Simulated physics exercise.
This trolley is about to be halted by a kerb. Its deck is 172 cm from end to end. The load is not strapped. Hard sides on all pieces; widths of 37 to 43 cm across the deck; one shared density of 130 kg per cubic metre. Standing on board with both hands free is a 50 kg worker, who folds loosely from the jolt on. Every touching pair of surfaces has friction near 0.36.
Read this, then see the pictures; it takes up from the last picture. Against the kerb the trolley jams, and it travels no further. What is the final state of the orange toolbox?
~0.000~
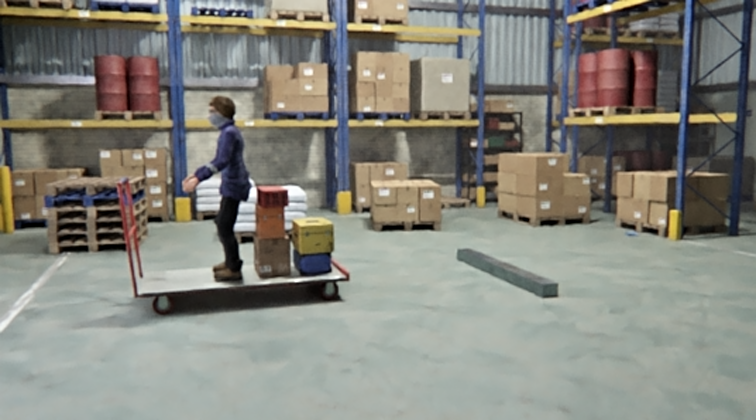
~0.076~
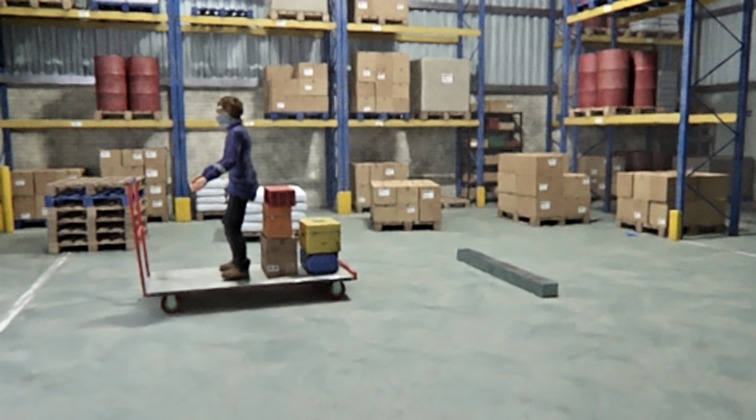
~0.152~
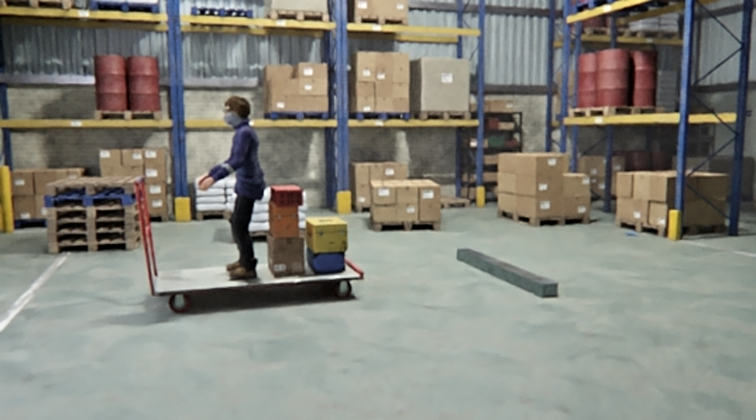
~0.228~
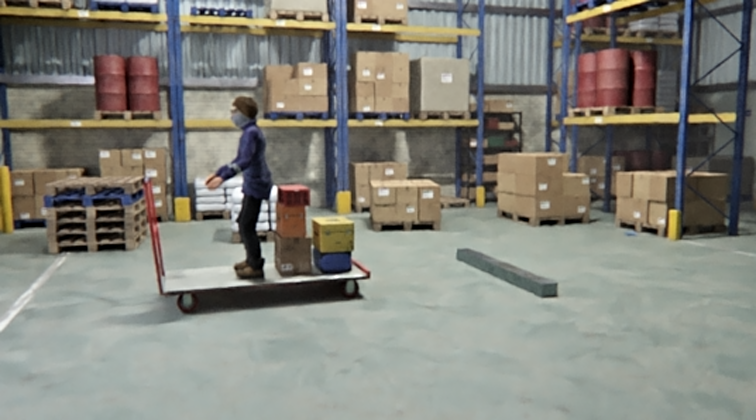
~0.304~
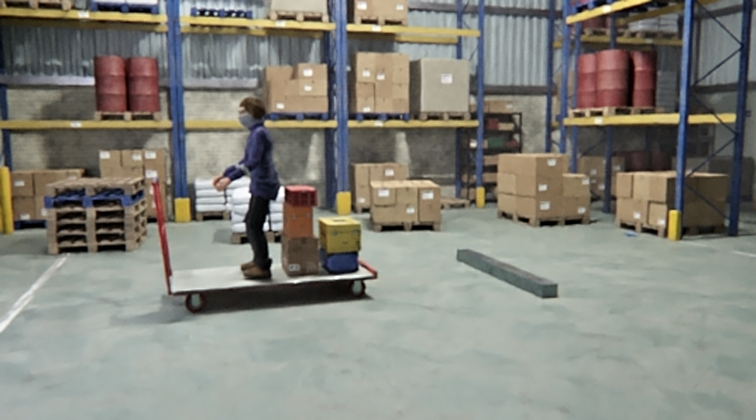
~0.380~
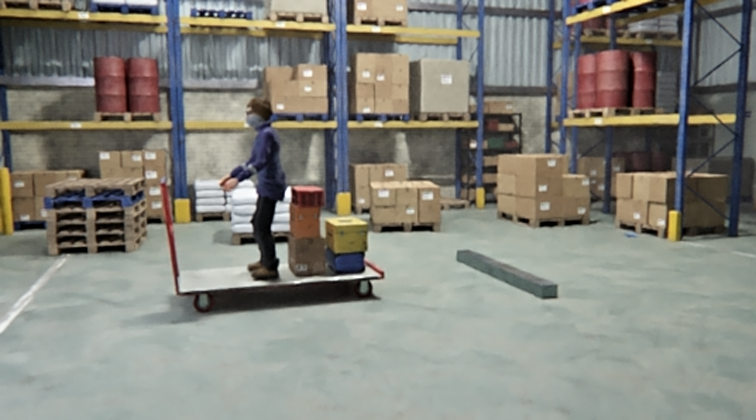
The orange toolbox is still aboard.
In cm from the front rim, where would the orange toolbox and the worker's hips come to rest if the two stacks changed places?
Orange 20 behind, hips 120 behind.
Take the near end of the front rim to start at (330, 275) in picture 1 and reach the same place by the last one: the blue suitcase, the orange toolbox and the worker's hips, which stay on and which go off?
Blue: Still aboard; orange: No longer aboard; hips: Still aboard.
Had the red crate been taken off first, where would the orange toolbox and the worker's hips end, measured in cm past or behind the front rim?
Then: Orange 10 cm behind; hips 100 cm behind.
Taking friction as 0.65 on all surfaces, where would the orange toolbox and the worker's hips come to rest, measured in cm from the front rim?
In that case, behind the front rim: Orange at 50 cm, hips at 120 cm.
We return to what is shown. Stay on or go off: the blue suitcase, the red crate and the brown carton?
Final: Blue secure, red gone, brown secure.
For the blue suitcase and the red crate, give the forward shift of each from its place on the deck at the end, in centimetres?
About: Blue 10, red 75.
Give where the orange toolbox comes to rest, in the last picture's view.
About (487, 229).
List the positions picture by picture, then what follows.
Orange toolbox (270, 220), yellow toolbox (313, 235), rim corner (349, 277); 173 cm short of the stop, in the first picture.
Orange toolbox (277, 220), yellow toolbox (319, 235), rim corner (356, 276); 166 cm short of the stop, in the second picture.
Orange toolbox (284, 219), yellow toolbox (326, 234), rim corner (362, 275); 160 cm short of the stop, in the third picture.
Orange toolbox (290, 219), yellow toolbox (332, 234), rim corner (369, 275); 153 cm short of the stop, in the fourth picture.
Orange toolbox (298, 220), yellow toolbox (339, 234), rim corner (376, 275); 147 cm short of the stop, in the fifth picture.
Orange toolbox (304, 220), yellow toolbox (346, 235), rim corner (383, 275); 140 cm short of the stop. Speed about 0.9 m/s, in the sixth picture.
After 2.03 s the deck stops.
After 2.58 s the orange toolbox is 29 cm behind the rim, tilted 30°, near (477, 214) in the last picture's view.
After 3.03 s the orange toolbox is 17 cm behind the rim, tilted 90°, near (487, 229) in the last picture's view.
Final state at 6.0 s, past the rim, red crate and yellow toolbox; behind it, blue suitcase, orange toolbox, brown carton and the worker's hips.
